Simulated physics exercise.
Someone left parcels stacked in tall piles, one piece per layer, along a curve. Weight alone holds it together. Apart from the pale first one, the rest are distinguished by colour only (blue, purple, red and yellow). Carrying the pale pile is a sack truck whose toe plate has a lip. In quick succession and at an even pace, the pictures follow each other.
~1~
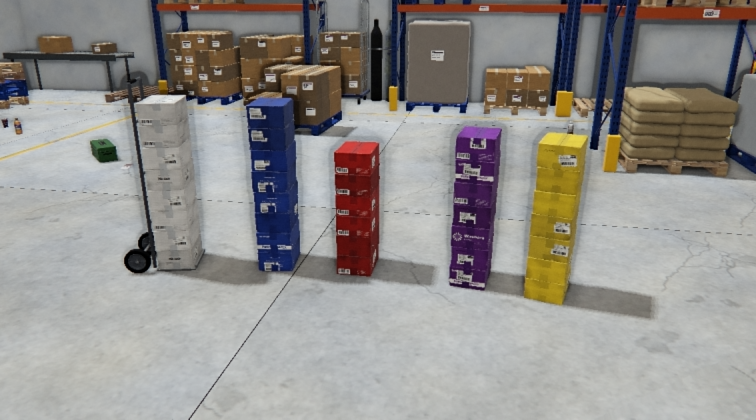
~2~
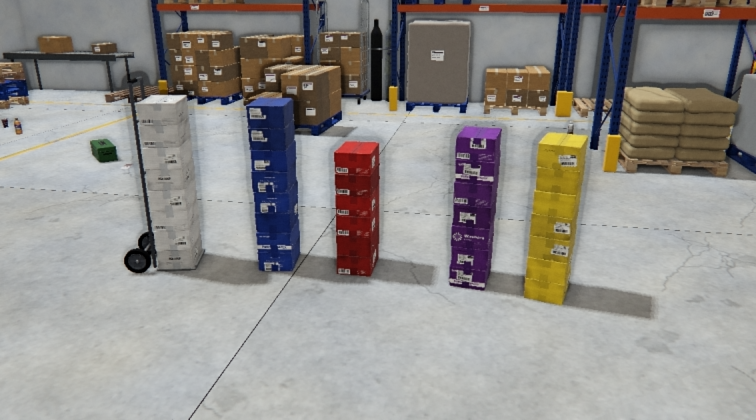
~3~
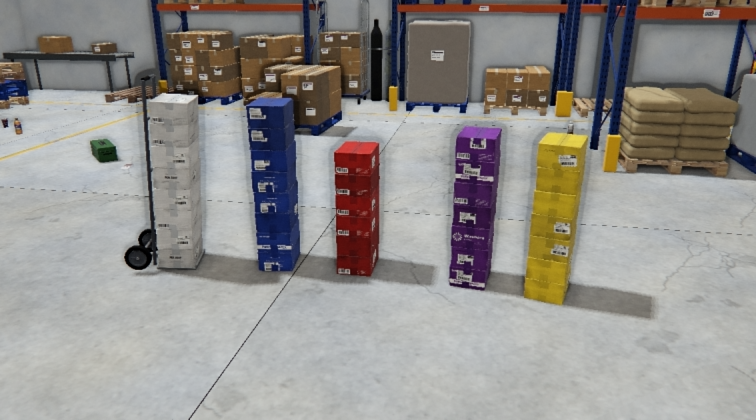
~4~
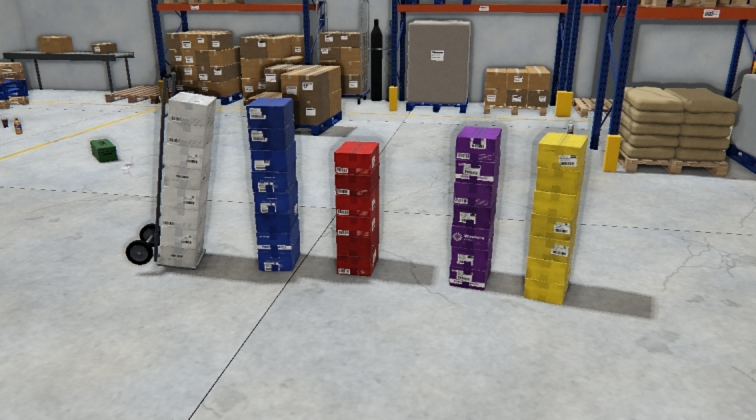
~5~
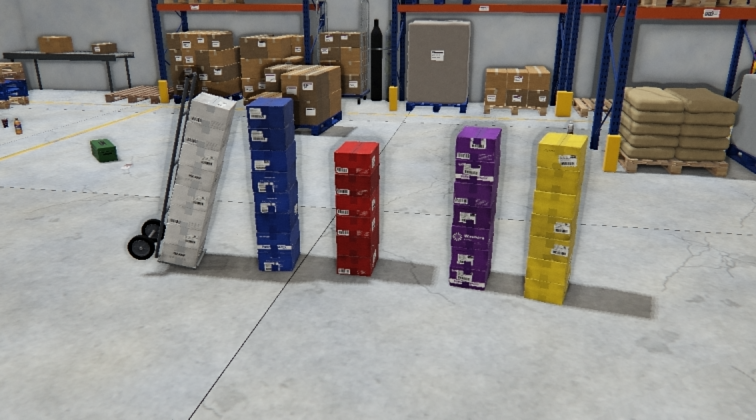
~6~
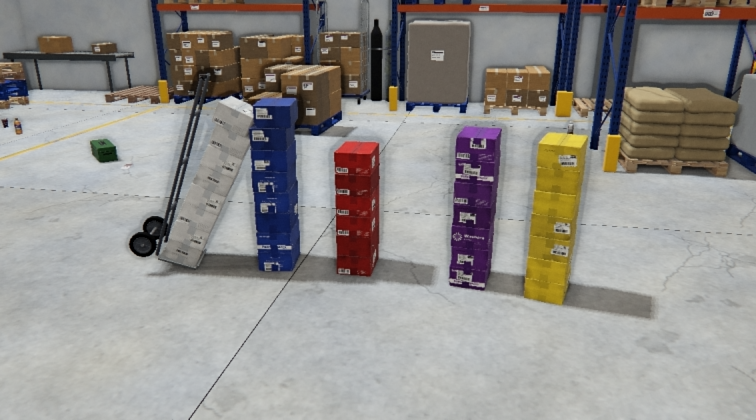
In a warehouse, a hand truck carrying a tall white stack of boxes slowly tilted to the right until the stack leaned against the blue one, while the red, purple and yellow stacks stayed still.
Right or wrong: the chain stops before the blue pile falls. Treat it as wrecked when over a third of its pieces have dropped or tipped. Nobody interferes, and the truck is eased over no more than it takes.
Wrong.
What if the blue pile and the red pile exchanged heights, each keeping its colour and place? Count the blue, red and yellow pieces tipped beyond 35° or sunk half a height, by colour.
Blue 5, red 8, yellow 6.
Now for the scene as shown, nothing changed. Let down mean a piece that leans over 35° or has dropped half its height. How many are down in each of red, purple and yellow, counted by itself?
In the end the numbers are red 6, purple 6 and yellow 7.
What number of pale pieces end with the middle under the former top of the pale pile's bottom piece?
Pale pieces: 3.
Soon, 8 of the pale pile down; none of the 8 blue parcels down (0 of 28 in all colours); top blue parcel tipped a little.
A while on, 8 of the pale pile down; 7 of the 8 blue parcels down (7 of 28 in all colours); top blue parcel about its own height lower; top red parcel tipped clearly.
Towards the end, 8 of the pale pile down; 7 of the 8 blue parcels down (13 of 28 in all colours); top blue parcel on its side; top purple parcel tipped clearly.
Then, 8 of the pale pile down; 7 of the 8 blue parcels down (26 of 28 in all colours); top blue parcel upside down; top yellow parcel tipped steeply, some four heights lower.
Finally, 8 of the pale pile down; 7 of the 8 blue parcels down (26 of 28 in all colours); top blue parcel upside down; top yellow parcel upside down. Seen by the last camera, middles, top blue parcel near (494, 226).
